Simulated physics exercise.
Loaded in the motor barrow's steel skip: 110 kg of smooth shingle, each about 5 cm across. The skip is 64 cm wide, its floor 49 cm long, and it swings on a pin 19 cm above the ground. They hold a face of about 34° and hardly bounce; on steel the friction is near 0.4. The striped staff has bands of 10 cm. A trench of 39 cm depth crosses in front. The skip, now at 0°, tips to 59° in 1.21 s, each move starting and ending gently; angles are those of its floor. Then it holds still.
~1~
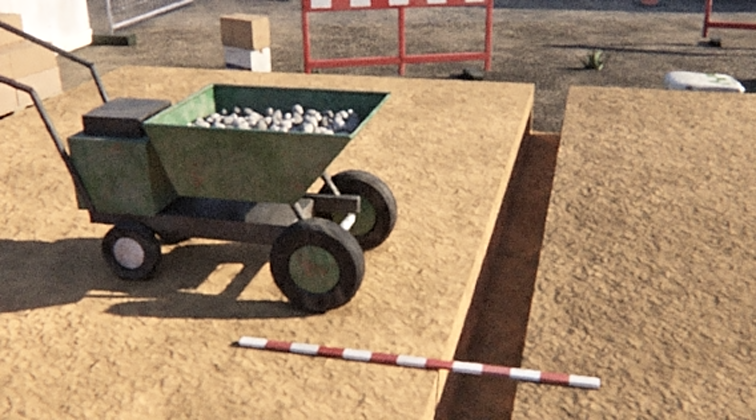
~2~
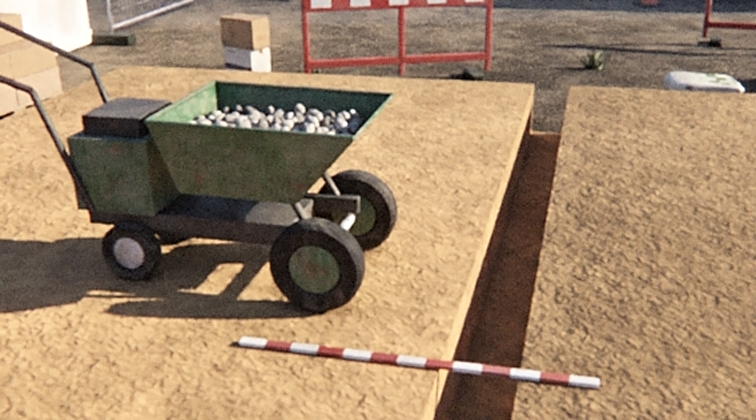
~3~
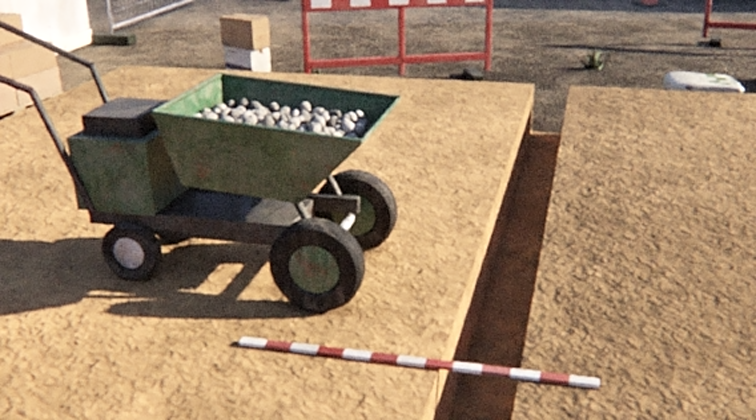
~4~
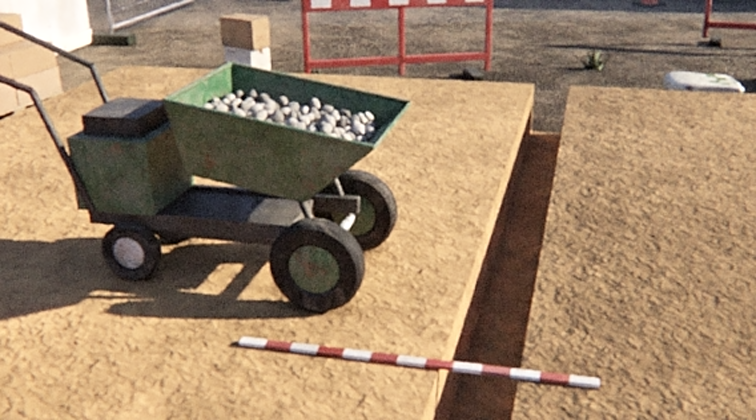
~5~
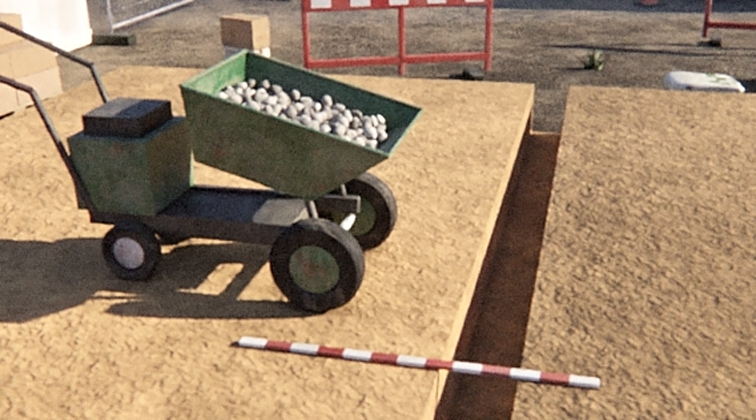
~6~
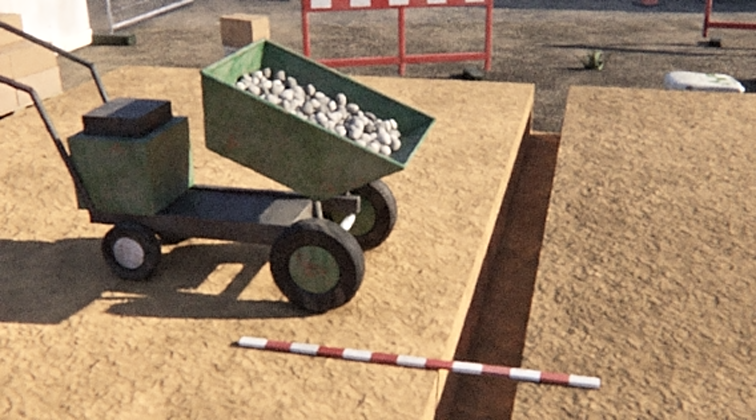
Green skip of a motor barrow loaded with pale stones tilting gradually towards the trench on the right, its rear end rising.
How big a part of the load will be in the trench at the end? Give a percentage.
Close to 73 in a hundred.
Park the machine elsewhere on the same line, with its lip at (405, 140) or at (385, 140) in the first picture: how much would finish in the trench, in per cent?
Near 30 per cent from the first place, 50 from the second.
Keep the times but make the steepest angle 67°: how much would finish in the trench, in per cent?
Then about 65 per cent.
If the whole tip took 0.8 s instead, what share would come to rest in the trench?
It would be near 65 per cent.
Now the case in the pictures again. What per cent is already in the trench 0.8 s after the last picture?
About 15 per cent by then.
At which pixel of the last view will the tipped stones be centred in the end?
Around (505, 353).
Then, 0.4 s after the last picture the floor is at 50°, 100 % in the skip; the foremost stones are at (436, 189).
Then, 0.8 s after the last picture the floor is at 59°, 83 % in the skip, 16 % in the trench, 1 % past the trench; the foremost stones are at (538, 293).
Then, 1.1 s after the last picture the floor is at 59°, 48 % in the skip, 33 % in the trench, 19 % past the trench; the foremost stones are at (657, 303).
Then, 3.1 s after the last picture the floor is at 59°, 6 % in the skip, 73 % in the trench, 22 % past the trench; the foremost stones are past the picture's edge.
